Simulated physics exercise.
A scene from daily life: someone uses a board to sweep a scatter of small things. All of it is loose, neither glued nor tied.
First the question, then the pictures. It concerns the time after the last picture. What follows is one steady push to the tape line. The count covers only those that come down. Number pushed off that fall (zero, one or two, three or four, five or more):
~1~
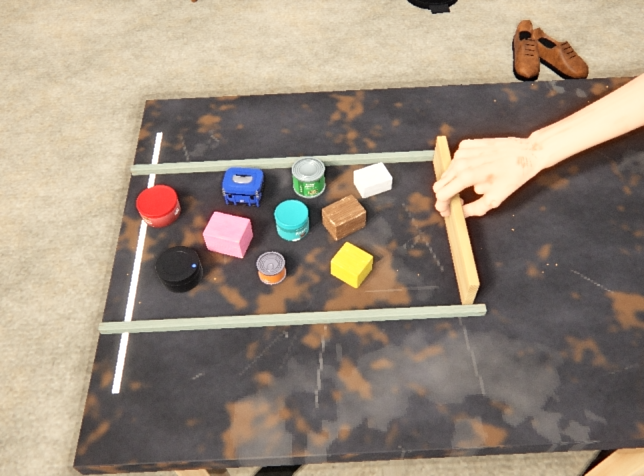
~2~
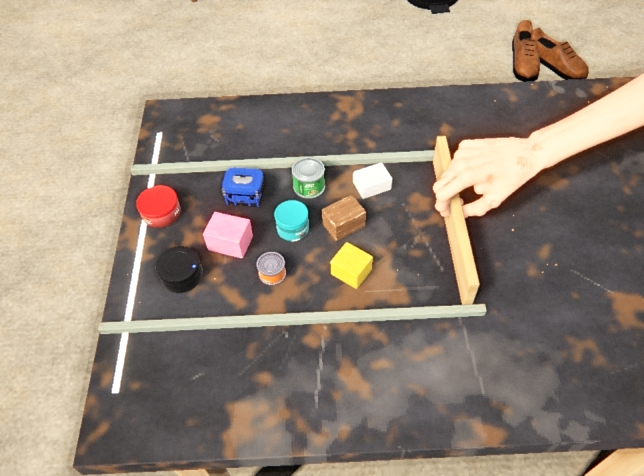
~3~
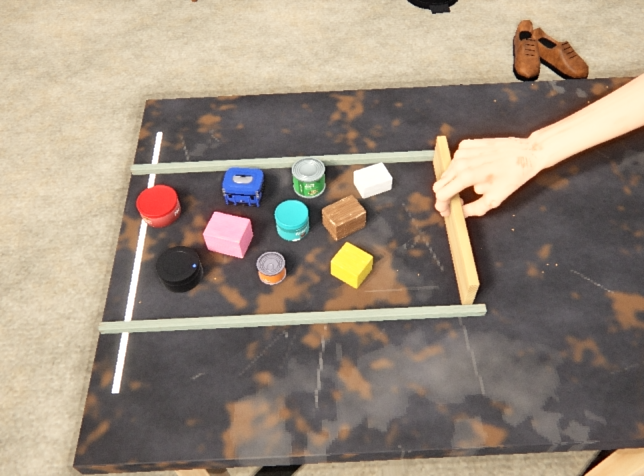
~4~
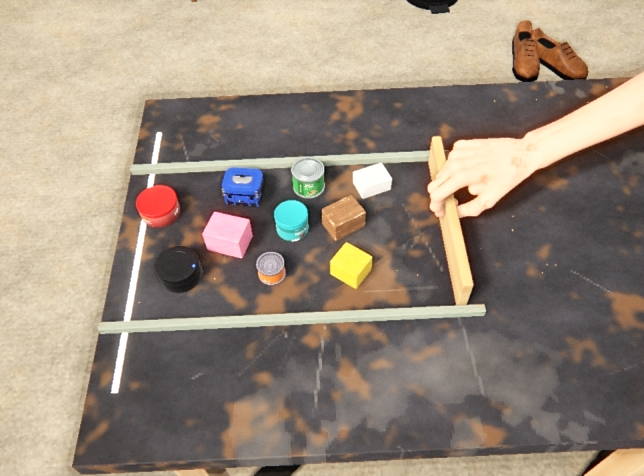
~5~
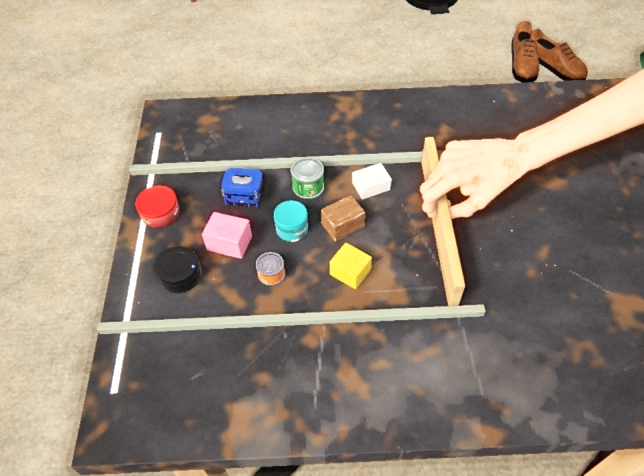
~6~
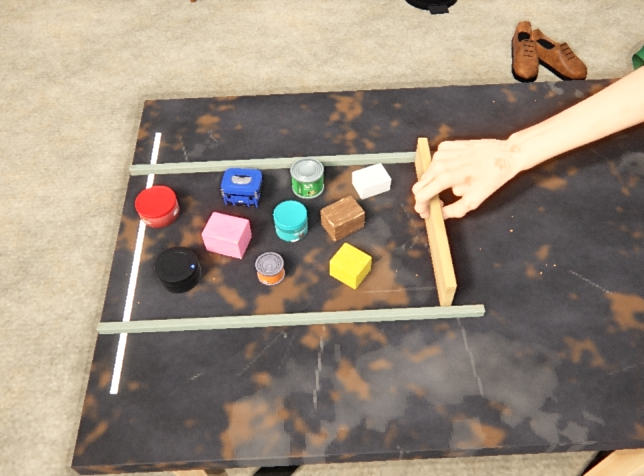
The push will send five or more off the table.
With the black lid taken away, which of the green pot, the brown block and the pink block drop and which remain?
Green pot: Over the edge. Brown block: Still there. Pink block: Still there.
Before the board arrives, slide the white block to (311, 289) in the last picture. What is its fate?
Placed like that, the white block keeps its spot.
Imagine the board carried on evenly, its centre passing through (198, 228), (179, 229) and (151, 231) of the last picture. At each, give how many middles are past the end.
First 1, next 3, last 6.
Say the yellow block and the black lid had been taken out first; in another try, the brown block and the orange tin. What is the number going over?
4, then 4.
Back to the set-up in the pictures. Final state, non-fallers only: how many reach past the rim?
As for overhanging, the count is 4.
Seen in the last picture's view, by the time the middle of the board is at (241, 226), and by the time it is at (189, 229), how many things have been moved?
Tally at point one: 10; at point two: 10.
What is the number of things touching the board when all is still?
Number: 4.
Early on, none off yet; red tub at rest near (158, 207); black lid at rest near (178, 270); pink block at rest near (228, 235).
A while later, none off yet; red tub travelled a little near (146, 211); black lid at rest near (178, 270); pink block moving near (223, 238).
Further along, one off so far; red tub leaning well over near (104, 270); black lid travelled well along near (104, 266); pink block travelled well along near (162, 246).
Finally, the number that fall off is five or more; lost, green pot, turquoise tub, orange tin, blue case, black lid and red tub.
